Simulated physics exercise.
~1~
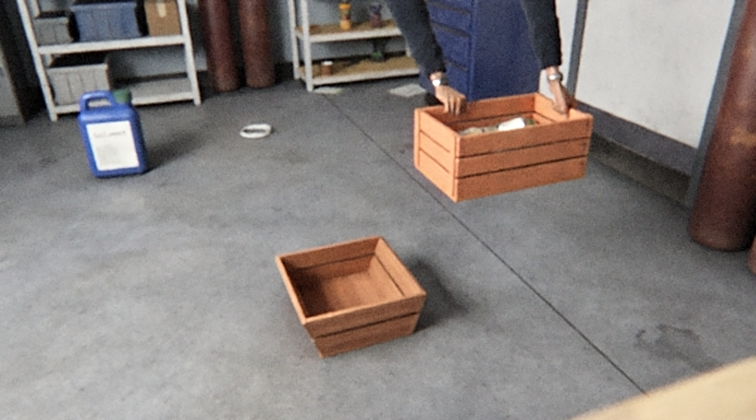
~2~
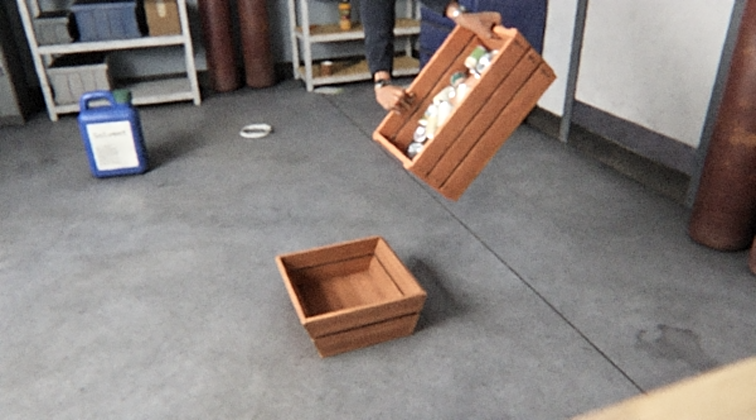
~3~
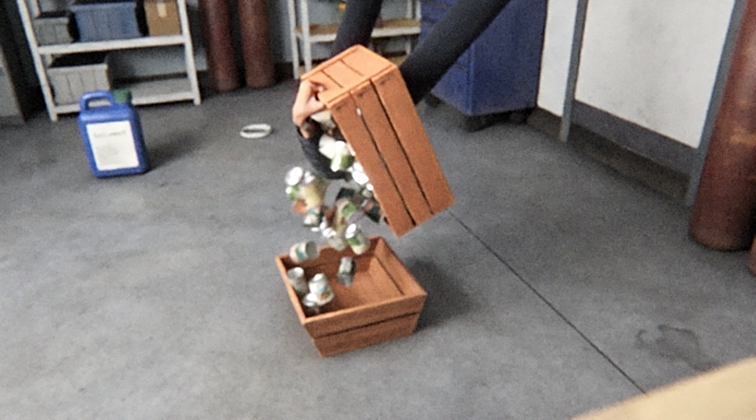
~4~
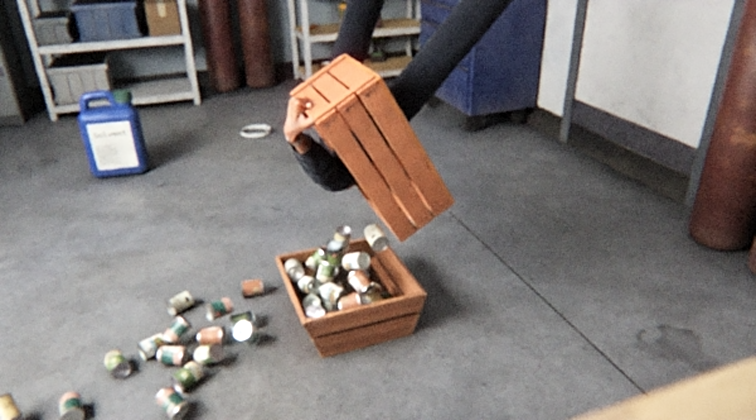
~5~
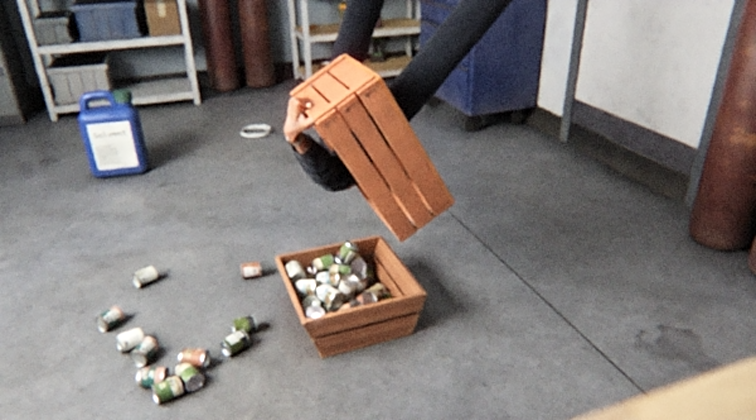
We see a person lift an orange crate of small tins and tip it over a wooden carton on a gray floor; most tumble into the carton, while others spill and roll to the left, coming to rest on the floor as the crate is held upturned.
